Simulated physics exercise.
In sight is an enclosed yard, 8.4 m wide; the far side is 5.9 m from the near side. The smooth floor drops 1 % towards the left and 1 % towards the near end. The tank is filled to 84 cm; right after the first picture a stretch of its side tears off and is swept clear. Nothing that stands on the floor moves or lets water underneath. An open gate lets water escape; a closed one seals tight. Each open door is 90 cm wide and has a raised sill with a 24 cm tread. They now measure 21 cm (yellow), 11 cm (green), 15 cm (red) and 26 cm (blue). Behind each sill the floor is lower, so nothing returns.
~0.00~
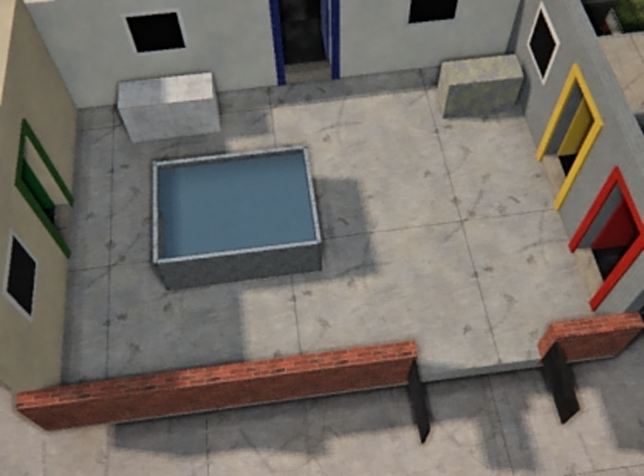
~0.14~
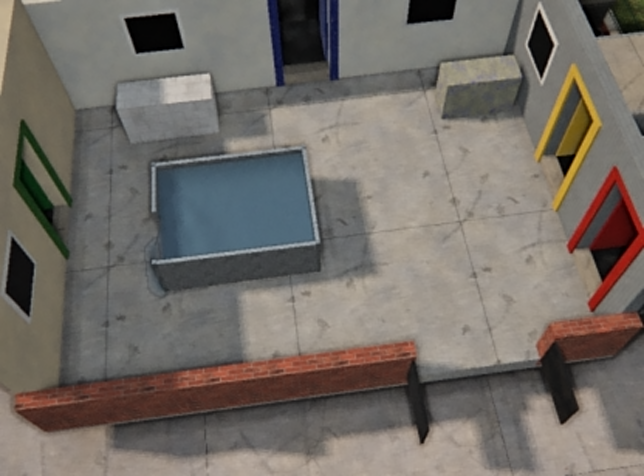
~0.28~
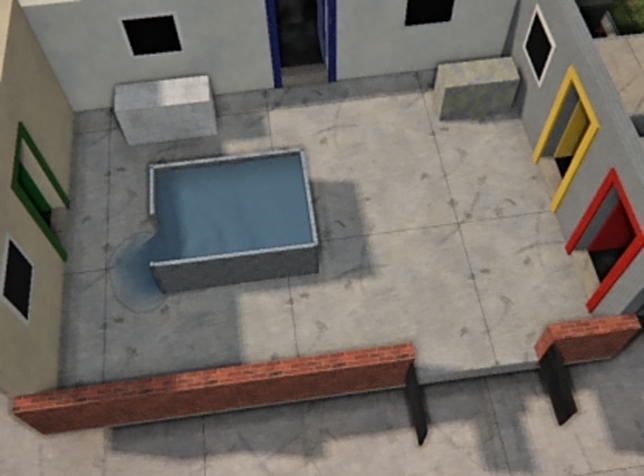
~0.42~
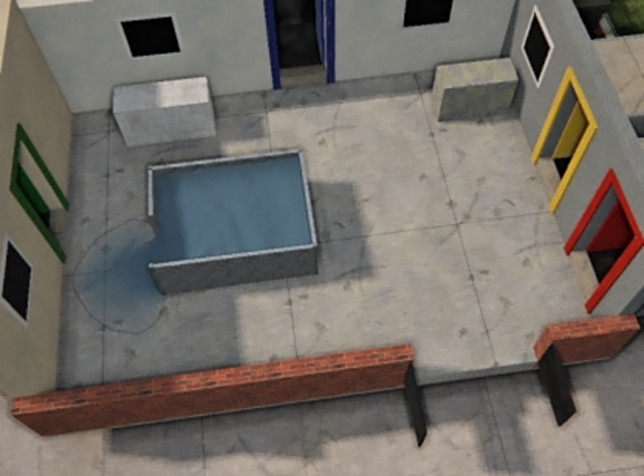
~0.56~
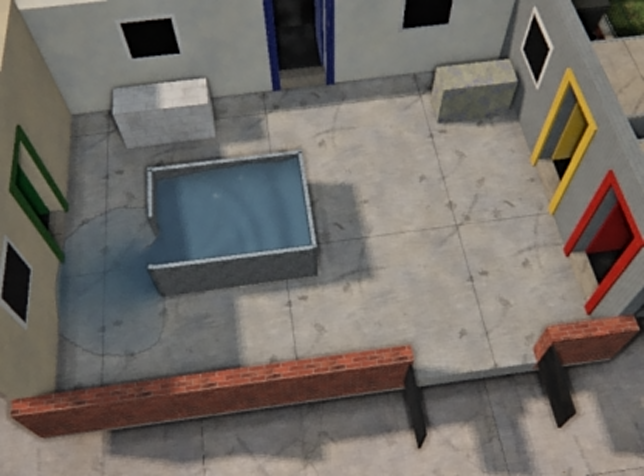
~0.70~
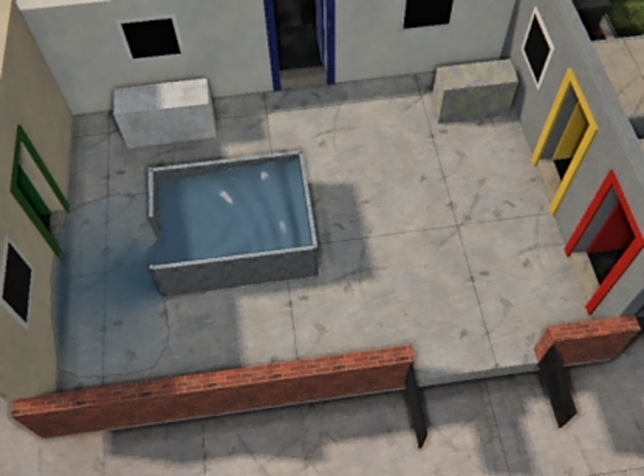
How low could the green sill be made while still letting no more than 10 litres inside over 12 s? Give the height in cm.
Some 32 cm above the ground.
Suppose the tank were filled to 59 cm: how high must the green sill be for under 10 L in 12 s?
Some 22 cm.
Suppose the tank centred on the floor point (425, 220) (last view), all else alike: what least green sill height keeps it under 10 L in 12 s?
Then roughly 20 cm.
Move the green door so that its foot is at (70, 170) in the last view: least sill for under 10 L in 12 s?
Roughly 14.5 cm.
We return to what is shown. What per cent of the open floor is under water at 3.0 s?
About 35 per cent.
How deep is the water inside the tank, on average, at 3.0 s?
Some 41 cm.
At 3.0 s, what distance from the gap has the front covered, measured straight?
Some 4.4 m out.
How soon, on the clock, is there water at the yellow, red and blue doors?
Arrival: Yellow 5.0 s, red 4.5 s, blue 4.0 s.
After 1.4 s water covers 15 % of the floor, deepest (66 cm) near (55, 415); 27 cm at the green door, 35 litres in over its 11 cm sill.
After 3.0 s water covers 35 % of the floor, deepest (42 cm) near (55, 415); 21 cm at the green door, 166 litres in over its 11 cm sill.
After 12.0 s water covers 100 % of the floor, deepest (14 cm) near (55, 415); 7 cm at the green door, 250 litres in over its 11 cm sill.
At the green door as built, the water arrived by 0.7 s and peaked near 29 cm at 1.8 s.
Run again over the same 12 s with other heights there, 28 litres in over 27 cm, 3 litres over 36.5 cm. The limit of 10 litres is kept from about 32 cm up.
